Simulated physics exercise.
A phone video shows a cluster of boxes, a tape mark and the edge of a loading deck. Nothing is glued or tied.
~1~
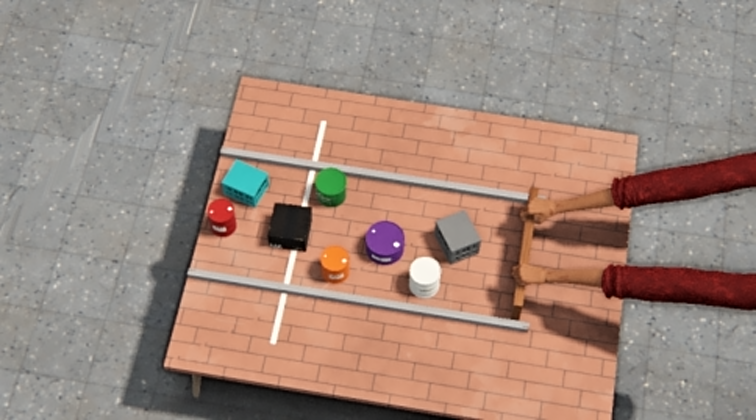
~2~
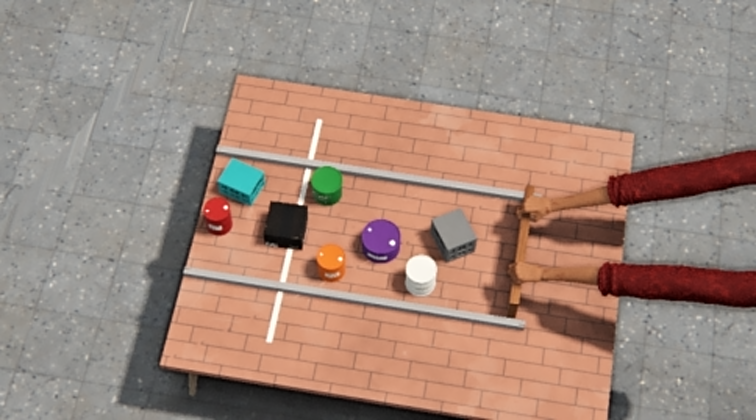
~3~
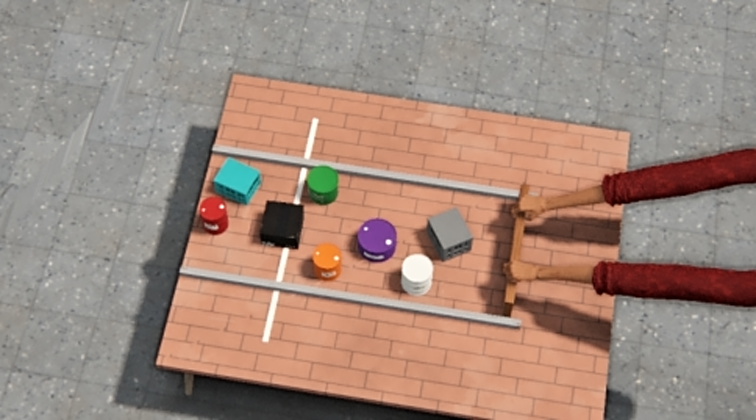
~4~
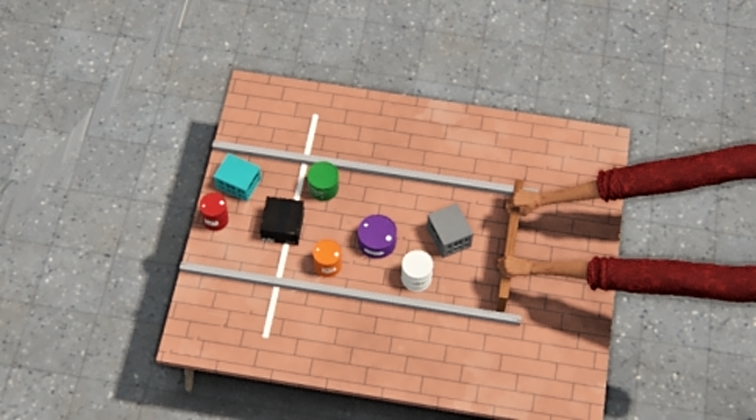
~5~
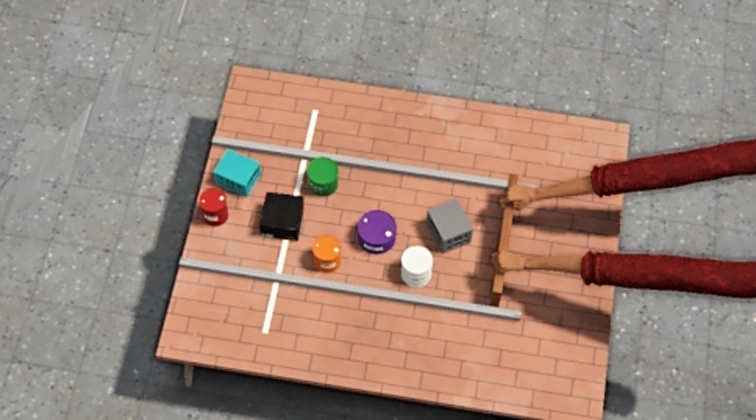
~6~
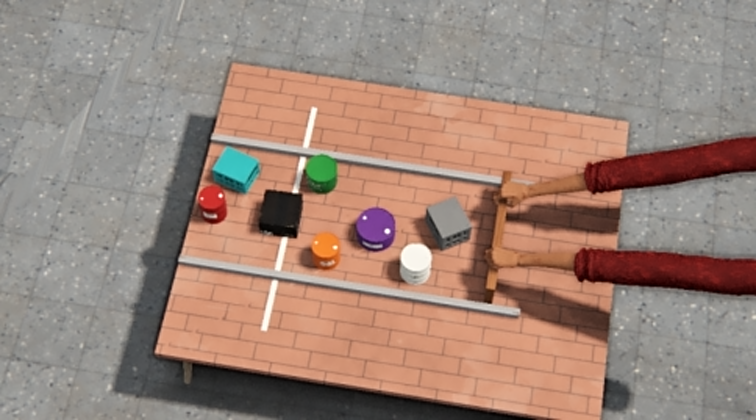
A wooden plank, pushed by two red-sleeved arms, slides a short way left between grey rails on a brick-patterned deck, while the separate cluster of colourful boxes and canisters around a white tape line stays still.
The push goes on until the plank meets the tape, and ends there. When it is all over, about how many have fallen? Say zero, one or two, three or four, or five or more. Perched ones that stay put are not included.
So the tally of ones that come down is nothing, really.
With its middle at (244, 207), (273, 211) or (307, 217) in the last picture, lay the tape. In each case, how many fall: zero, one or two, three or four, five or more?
Going through the places as listed, I'd say three or four, then just one or two, then no fall at all.
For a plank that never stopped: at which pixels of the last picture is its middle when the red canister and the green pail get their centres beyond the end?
Near (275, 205) in the first case, near (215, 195) in the other.
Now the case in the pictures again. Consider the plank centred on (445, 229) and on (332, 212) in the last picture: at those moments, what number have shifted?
At the first spot the count is 1, and at the second it is 6.
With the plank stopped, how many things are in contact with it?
At rest, 2 are in contact.
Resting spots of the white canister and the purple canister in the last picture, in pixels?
The white canister at (266, 245), the purple canister at (251, 221).
Early on, none off yet; red canister at rest near (213, 205); turquoise crate at rest near (236, 170); black box at rest near (281, 214).
Finally, the number that fall off is zero.
